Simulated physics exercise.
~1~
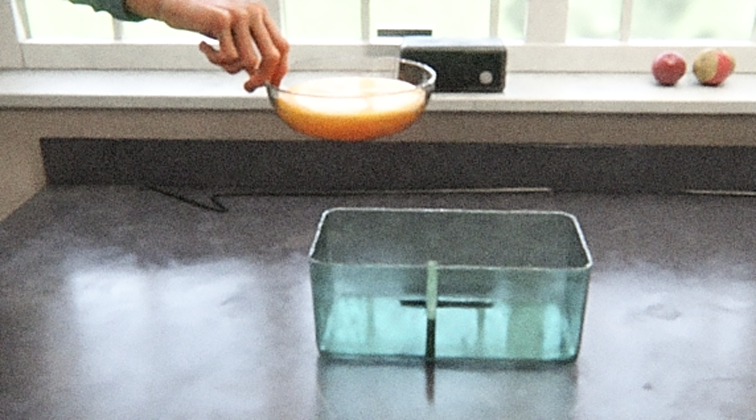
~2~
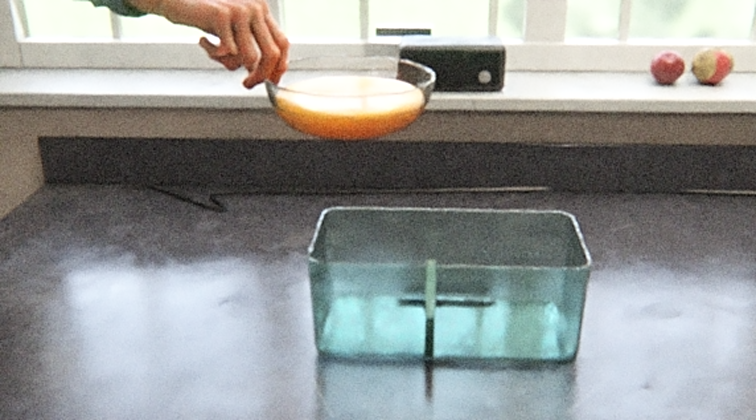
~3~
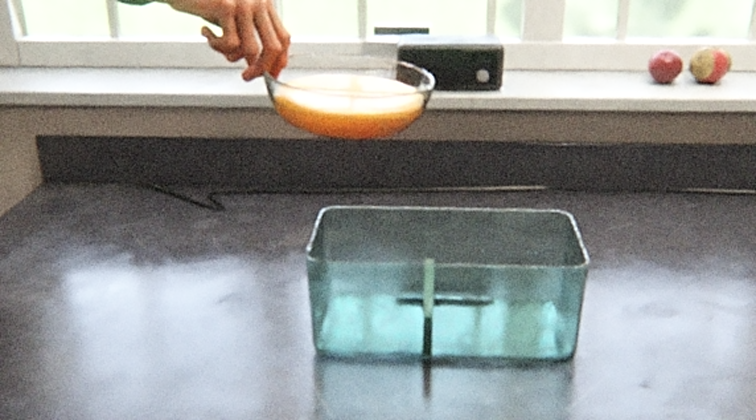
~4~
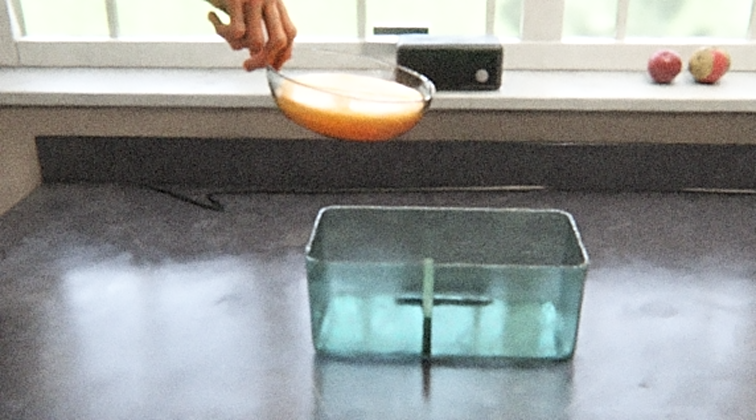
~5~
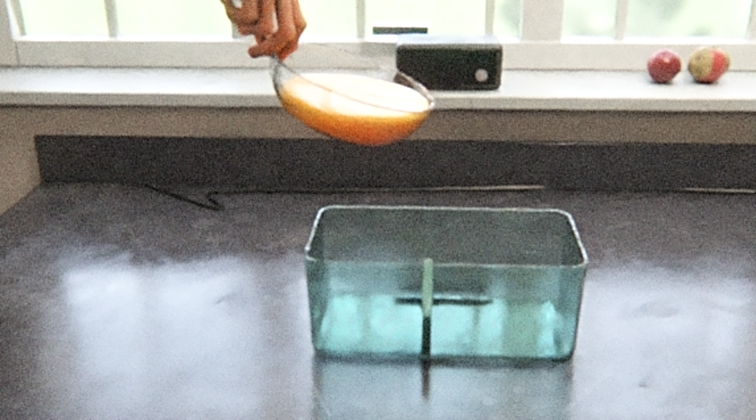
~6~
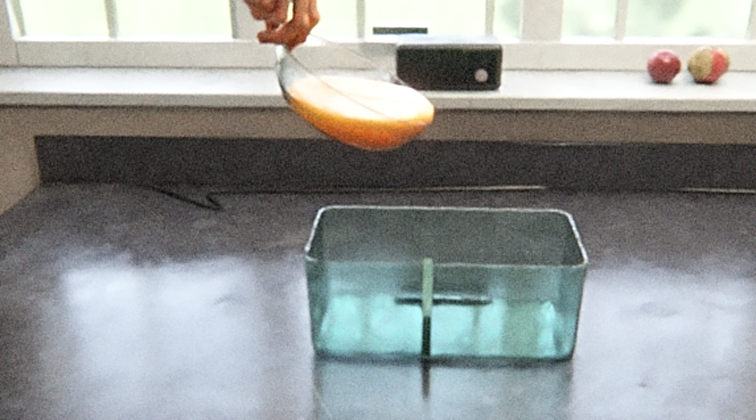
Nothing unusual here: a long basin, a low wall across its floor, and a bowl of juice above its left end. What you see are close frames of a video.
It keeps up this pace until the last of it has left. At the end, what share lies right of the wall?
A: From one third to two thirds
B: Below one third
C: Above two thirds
C.
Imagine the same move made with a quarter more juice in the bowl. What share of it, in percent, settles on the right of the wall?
It comes to around 80 percent.
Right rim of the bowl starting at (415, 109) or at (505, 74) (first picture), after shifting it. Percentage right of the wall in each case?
It would come to near 70 per cent, and then near 85 per cent.
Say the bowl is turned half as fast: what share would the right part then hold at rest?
Near 90 %.
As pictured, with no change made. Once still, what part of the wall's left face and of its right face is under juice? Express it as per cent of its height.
Close to 10 for the left and 40 for the right.
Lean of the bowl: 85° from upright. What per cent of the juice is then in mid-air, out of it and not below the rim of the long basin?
It comes to around 45 per cent.
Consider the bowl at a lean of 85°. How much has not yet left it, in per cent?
10 %.
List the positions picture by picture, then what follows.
In the first frame, it leans 0°; its right rim is at (434, 78); the juice meets the walls at (276, 94) and (428, 95); the long basin's rim runs from (318, 235) to (582, 241); the wall's top is at (432, 289).
In the second frame, it leans 1°; its right rim is at (433, 79); the juice meets the walls at (275, 92) and (426, 95).
In the third frame, it leans 5°; its right rim is at (433, 83); the juice meets the walls at (274, 88) and (425, 97).
In the fourth frame, it leans 11°; its right rim is at (433, 92); the juice meets the walls at (276, 85) and (427, 100).
In the fifth frame, it leans 20°; its right rim is at (433, 104); the juice meets the walls at (280, 83) and (430, 103).
In the sixth frame, it leans 29°; its right rim is at (431, 119); the juice meets the walls at (287, 84) and (426, 108); 2 per cent is over the edge.
A moment on, the bowl is tipped on its side and 9 per cent is still to pour, 0 is left of the wall and 46 right of it.
Next, the bowl is tipped on its side and 0 per cent is still to pour, 14 is left of the wall and 81 right of it.
Then the bowl is tipped on its side and 0 per cent is still to pour, 18 is left of the wall and 81 right of it.
Later the bowl is tipped on its side and 0 per cent is still to pour, 18 is left of the wall and 81 right of it.
Finally, 18 per cent lies left of the wall, 81 right of it and 1 outside.
